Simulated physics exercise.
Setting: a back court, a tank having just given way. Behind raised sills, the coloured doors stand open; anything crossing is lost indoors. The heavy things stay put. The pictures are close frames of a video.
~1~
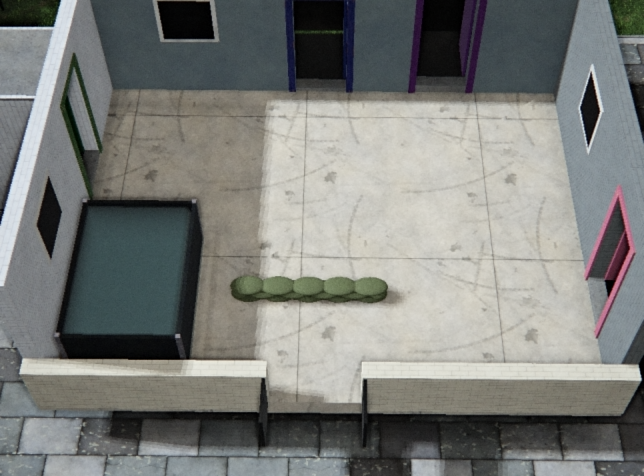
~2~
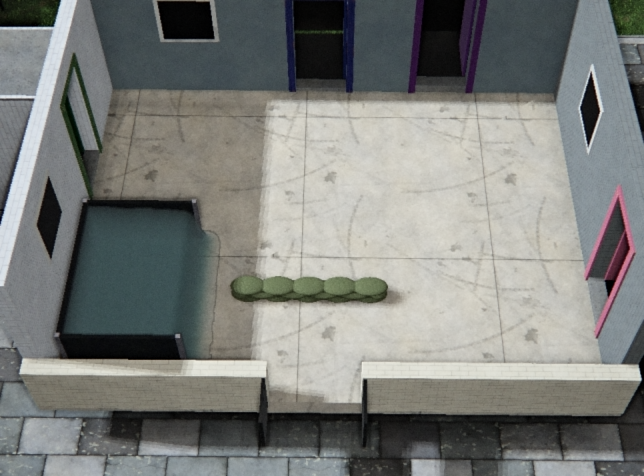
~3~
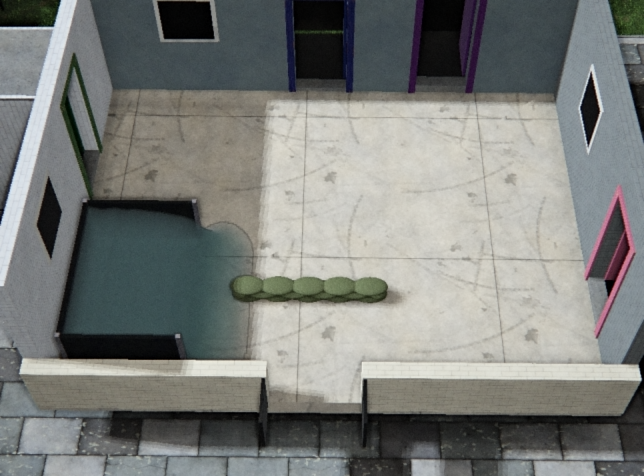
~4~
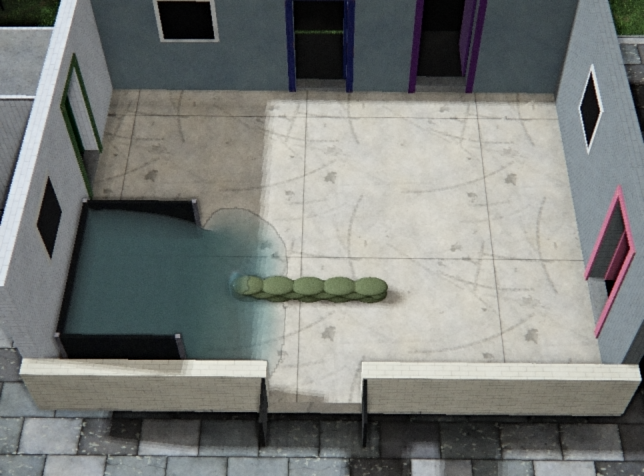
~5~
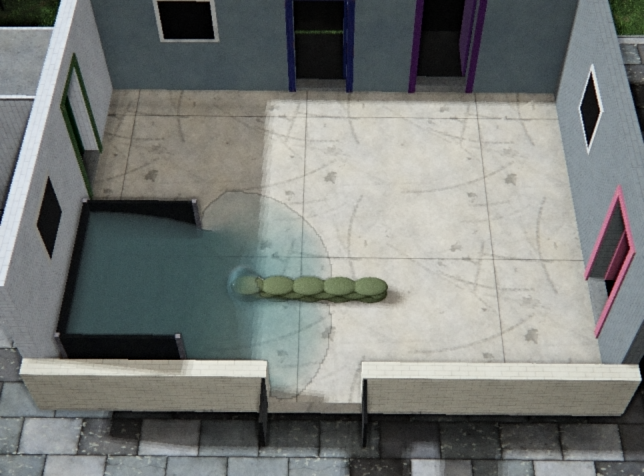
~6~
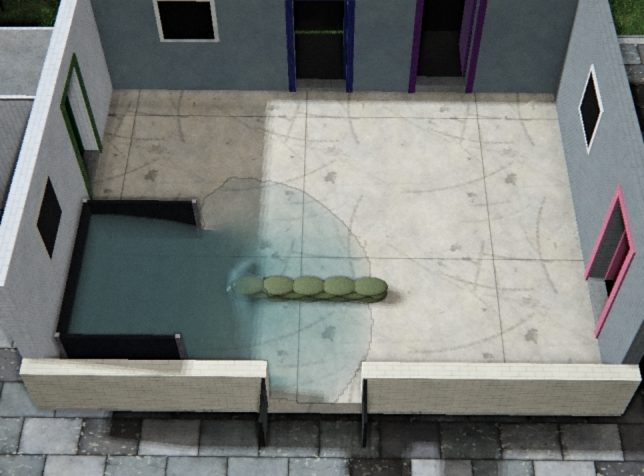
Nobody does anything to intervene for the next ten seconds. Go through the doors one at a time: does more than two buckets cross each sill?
One by one: The purple door copes honestly, the green door copes honestly, the pink door gets overwhelmed honestly, the blue door copes honestly.
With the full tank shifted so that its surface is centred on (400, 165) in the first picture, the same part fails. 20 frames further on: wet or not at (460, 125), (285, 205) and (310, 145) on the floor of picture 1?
Points in turn: Inundated; not reached; inundated.
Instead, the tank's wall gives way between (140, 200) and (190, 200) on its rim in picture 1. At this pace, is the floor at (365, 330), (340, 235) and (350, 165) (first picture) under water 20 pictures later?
In turn: Untouched, then untouched, then inundated.
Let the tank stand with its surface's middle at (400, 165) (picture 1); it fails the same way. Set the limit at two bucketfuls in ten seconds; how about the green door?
My answer is that the green door ends up beneath.
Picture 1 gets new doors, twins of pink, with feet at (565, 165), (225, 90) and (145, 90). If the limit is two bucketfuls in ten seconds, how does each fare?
Taking the new doors in the order given: The first tops it, the second comes up short, the third comes up short.
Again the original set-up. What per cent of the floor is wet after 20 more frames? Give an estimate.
Estimated share: Around 75 %.
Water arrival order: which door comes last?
That is the door marked green.
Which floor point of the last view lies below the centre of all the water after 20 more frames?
Roughly (394, 266) in the last picture.
A moment on, water covers 45 % of the floor; the purple door not reached, the green door not reached, the pink door not reached, the blue door not reached.
Next, water covers 65 % of the floor; the purple door not reached, the green door not reached, the pink door over two buckets in, the blue door not reached.
Then, water covers 75 % of the floor; the purple door wet at the sill, nothing in, the green door not reached, the pink door far over two buckets in, the blue door wet at the sill, nothing in.
Later, water covers 75 % of the floor; the purple door wet at the sill, nothing in, the green door not reached, the pink door far over two buckets in, the blue door wet at the sill, nothing in.
In the end, water covers 95 % of the floor; the purple door wet at the sill, nothing in, the green door wet at the sill, nothing in, the pink door far over two buckets in, the blue door under two buckets in.
